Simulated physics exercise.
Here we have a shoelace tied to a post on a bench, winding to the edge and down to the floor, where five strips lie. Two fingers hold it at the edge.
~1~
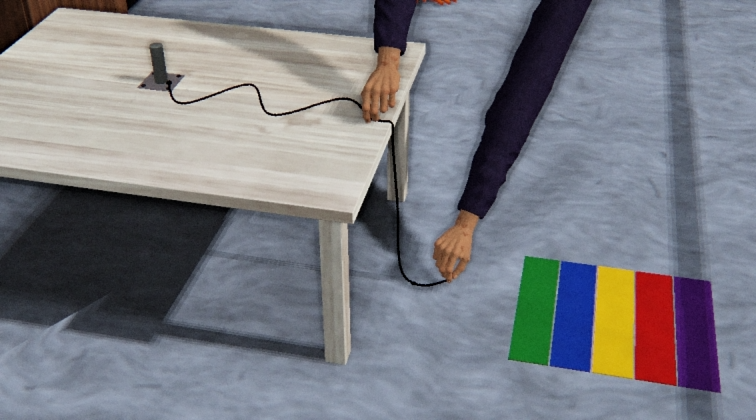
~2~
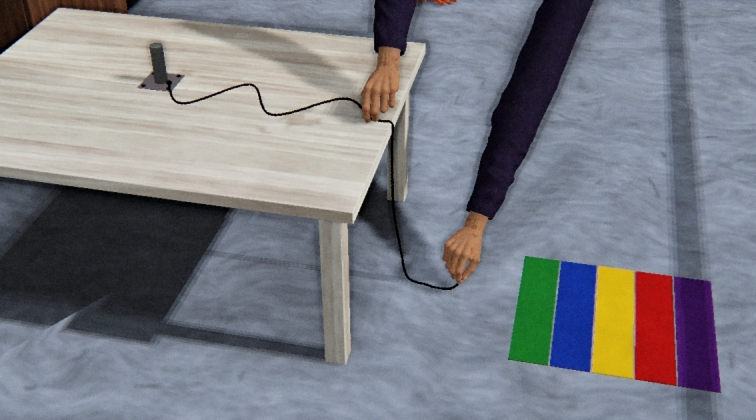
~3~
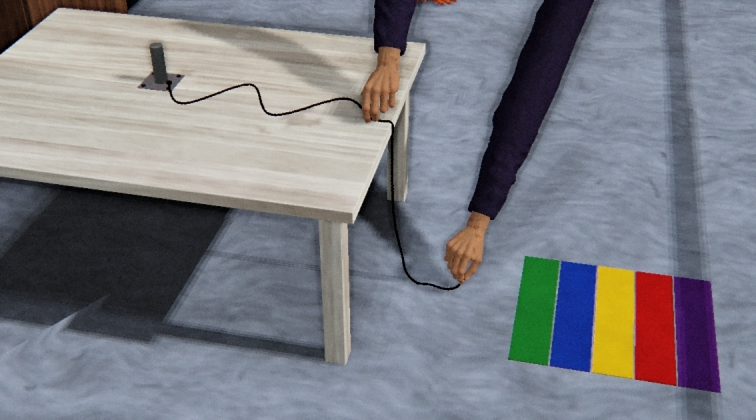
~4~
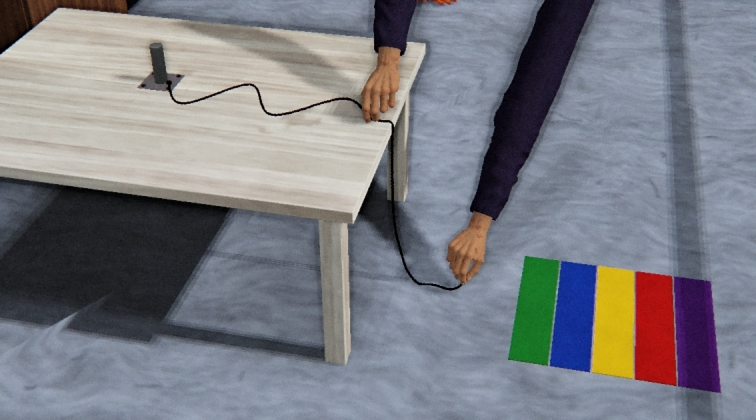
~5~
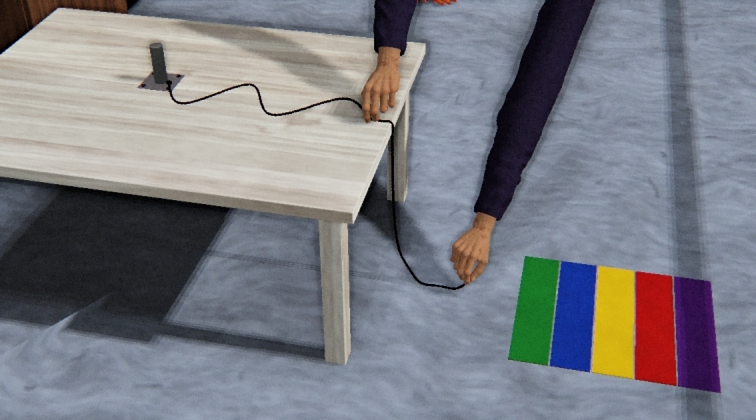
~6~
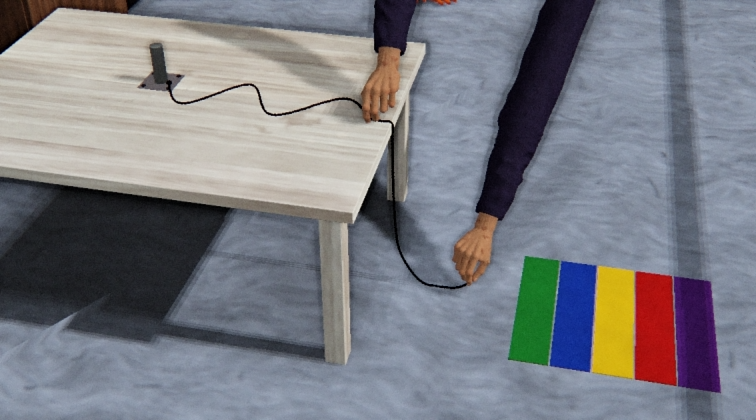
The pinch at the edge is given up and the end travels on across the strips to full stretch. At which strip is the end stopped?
Over purple.
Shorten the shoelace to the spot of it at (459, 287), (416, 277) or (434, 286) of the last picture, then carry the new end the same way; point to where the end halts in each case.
In that order: (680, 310), (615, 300) and (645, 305).
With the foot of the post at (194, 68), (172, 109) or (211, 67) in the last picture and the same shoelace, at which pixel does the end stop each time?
The places are (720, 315), (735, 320) and (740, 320).
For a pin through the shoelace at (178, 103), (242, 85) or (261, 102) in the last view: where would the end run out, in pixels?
The places are (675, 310), (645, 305) and (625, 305).
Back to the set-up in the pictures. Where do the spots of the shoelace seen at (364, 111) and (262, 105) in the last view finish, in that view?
The first at (454, 155), the second at (332, 104).
A little later, end near (637, 304); over red.
Next, end near (676, 310); over red.
When it is tight, end near (699, 313); over purple. The end stops over the purple strip.
